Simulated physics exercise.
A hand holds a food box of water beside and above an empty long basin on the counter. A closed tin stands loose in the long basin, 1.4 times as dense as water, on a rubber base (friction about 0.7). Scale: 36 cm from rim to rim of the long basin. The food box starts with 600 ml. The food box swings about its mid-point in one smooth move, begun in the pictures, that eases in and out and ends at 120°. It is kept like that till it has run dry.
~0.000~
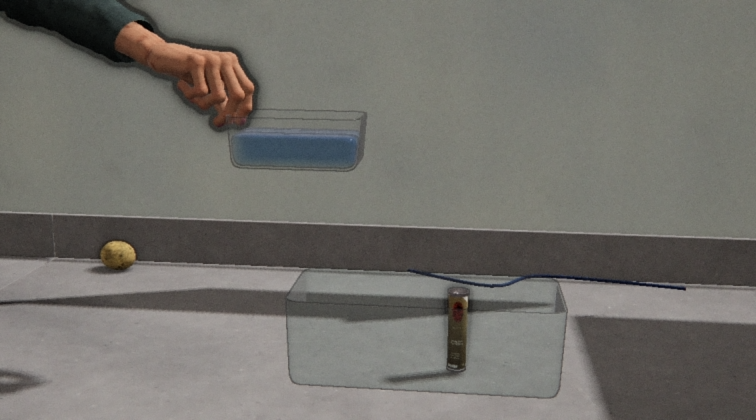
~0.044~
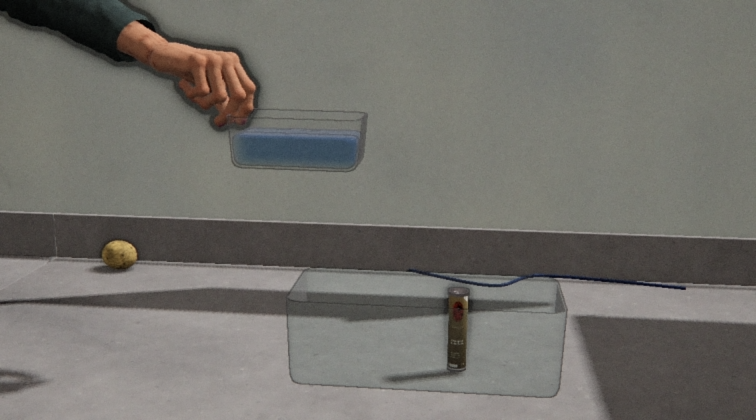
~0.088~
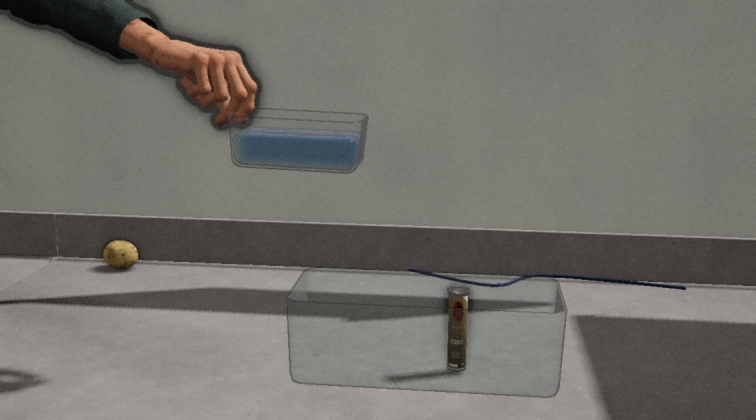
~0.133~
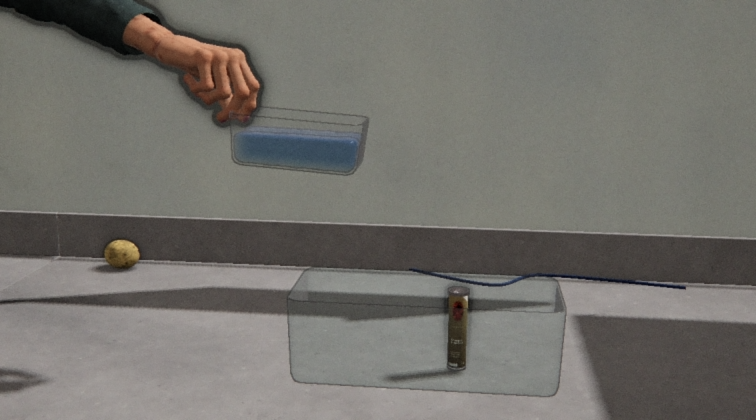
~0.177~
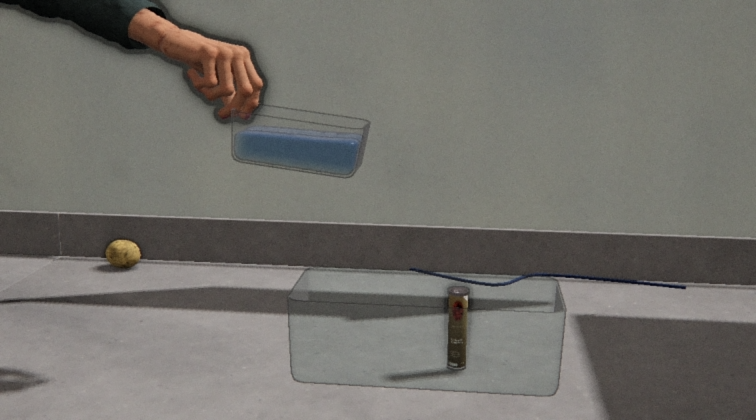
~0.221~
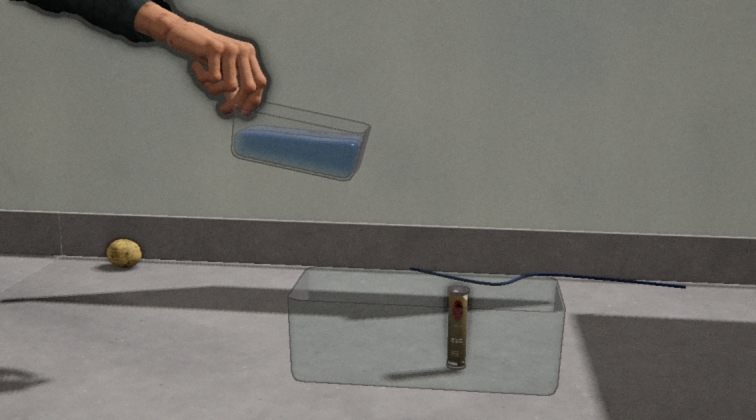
At first, a hand holds a clear food box of blue water level above a long, empty basin, in which a closed tin stands. Then the hand gradually tilts the box slightly, its right side dipping lower, while the basin and tin stay still.
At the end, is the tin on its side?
It stays up.
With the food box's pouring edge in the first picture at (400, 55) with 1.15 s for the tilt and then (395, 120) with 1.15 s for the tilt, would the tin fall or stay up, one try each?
First it keeps standing; then it keeps standing.
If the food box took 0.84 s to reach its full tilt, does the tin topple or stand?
Then it remains upright.
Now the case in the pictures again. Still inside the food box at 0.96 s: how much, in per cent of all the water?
About 3 per cent.
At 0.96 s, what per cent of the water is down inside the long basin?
About 84 per cent.
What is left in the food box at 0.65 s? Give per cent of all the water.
About 32 per cent.
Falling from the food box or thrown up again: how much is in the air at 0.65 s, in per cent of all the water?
Some 54 per cent.
By 0.65 s the tilt is 72° and 32 per cent is still to pour; the tin stands where it began.
By 0.96 s the tilt is 112° and 3 per cent is still to pour; the tin stands where it began.
By 1.29 s the tilt is 120° and 0 per cent is still to pour; the tin stands where it began.
By 1.65 s the tilt is 120° and 0 per cent is still to pour; the tin stands where it began.
At rest the tin stands where it began.
